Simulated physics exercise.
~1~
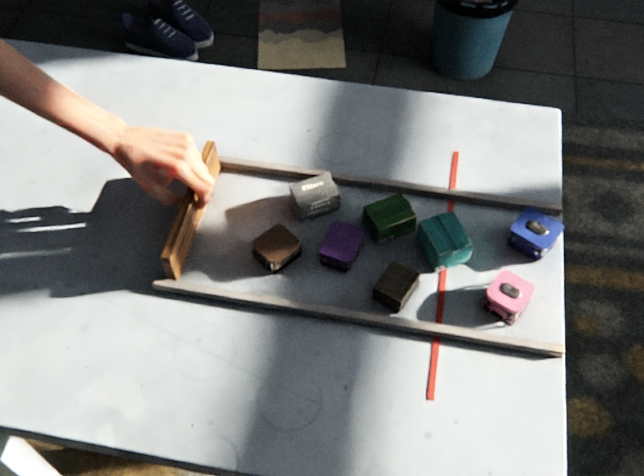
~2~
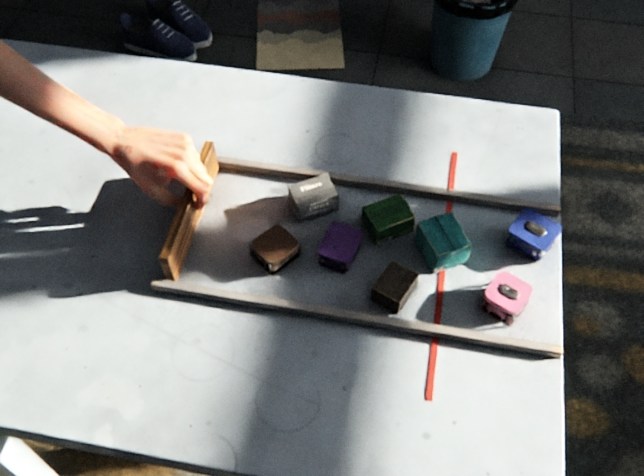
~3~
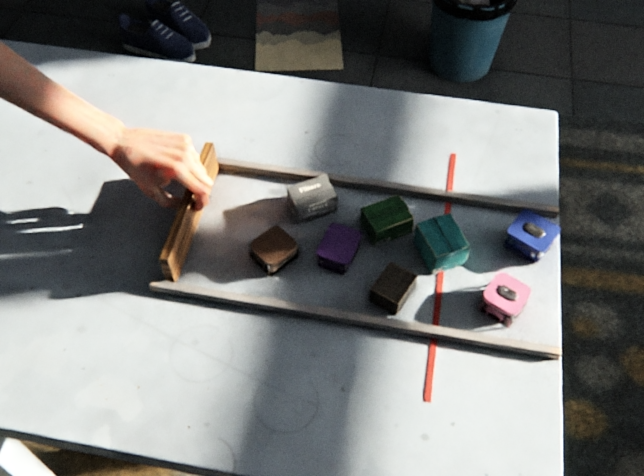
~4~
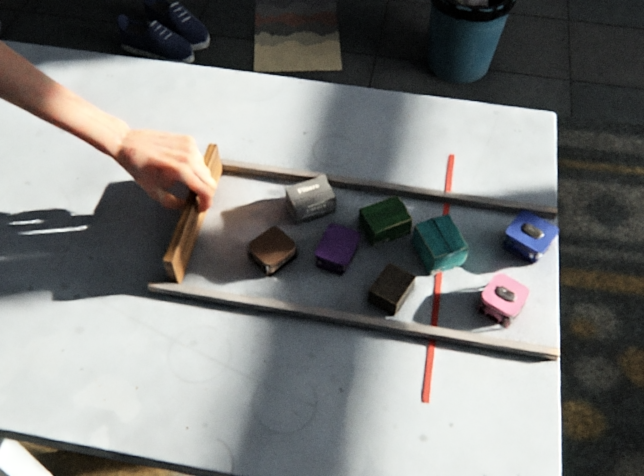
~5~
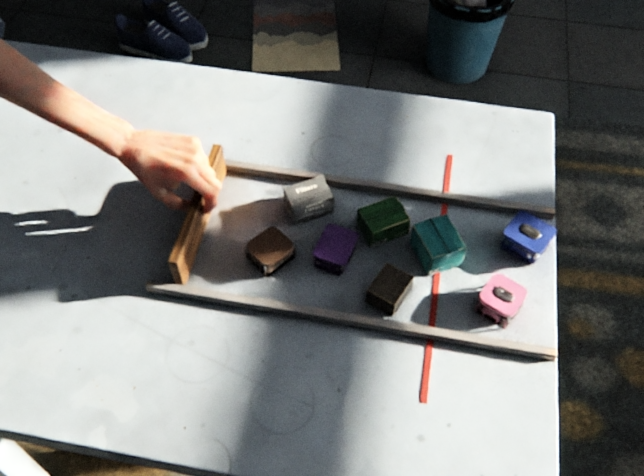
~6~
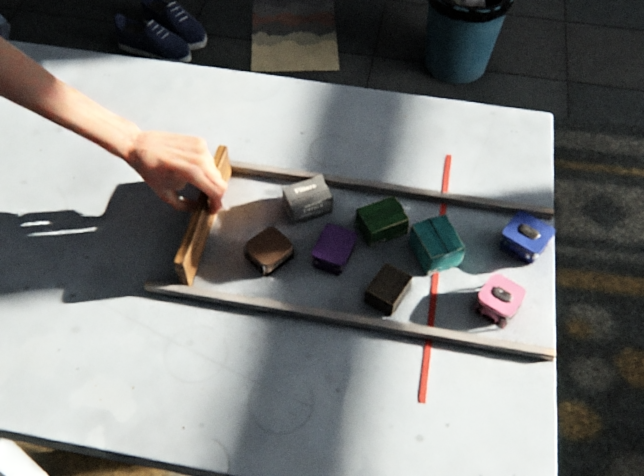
To begin with, a hand holds a wooden board at the left end of two rails, with eight small boxes and cases scattered between them, some near a red line. The hand then slides the board slightly right, narrowing the gap, while the things stay in place on the table.
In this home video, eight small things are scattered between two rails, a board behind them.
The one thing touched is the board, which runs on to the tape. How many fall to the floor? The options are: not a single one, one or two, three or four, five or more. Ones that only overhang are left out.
Answer: Not a single one.
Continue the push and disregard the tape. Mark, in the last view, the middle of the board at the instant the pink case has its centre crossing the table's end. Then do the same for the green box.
Roughly (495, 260); for the second one, roughly (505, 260).
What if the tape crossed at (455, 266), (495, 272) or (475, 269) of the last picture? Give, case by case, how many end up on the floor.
0, 2, 2.
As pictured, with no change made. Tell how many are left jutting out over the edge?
Overhang count: 1.
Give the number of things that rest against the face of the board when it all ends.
Contact count: 3.
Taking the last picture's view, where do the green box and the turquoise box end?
First (491, 222), then (528, 267).
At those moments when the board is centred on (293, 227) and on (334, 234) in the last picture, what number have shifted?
Note: First position 3; second position 5.
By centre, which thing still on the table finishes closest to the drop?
It's the blue case.
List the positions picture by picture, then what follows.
The first picture shows blue case (534, 235); pink case (508, 297); turquoise box (444, 242); board (193, 209); tape (445, 260).
The second picture shows pink case (506, 298); green box (388, 219).
The third picture shows turquoise box (441, 244); grey box (312, 200).
The fourth picture shows blue case (529, 238); purple case (338, 249).
The fifth picture shows pink case (501, 300); board (200, 213).
The sixth picture shows blue case (526, 238); pink case (499, 301); turquoise box (436, 245); board (205, 213); tape (437, 263).
A little later, none off yet; blue case at rest near (526, 238); pink case at rest near (499, 301); turquoise box at rest near (436, 245).
Next, none off yet; blue case at rest near (526, 238); pink case at rest near (499, 301); turquoise box at rest near (438, 246).
Later still, none off yet; blue case moving near (529, 237); pink case at rest near (500, 301); turquoise box shifted about its own width near (495, 258).
When it is over, the number that fall off is zero.
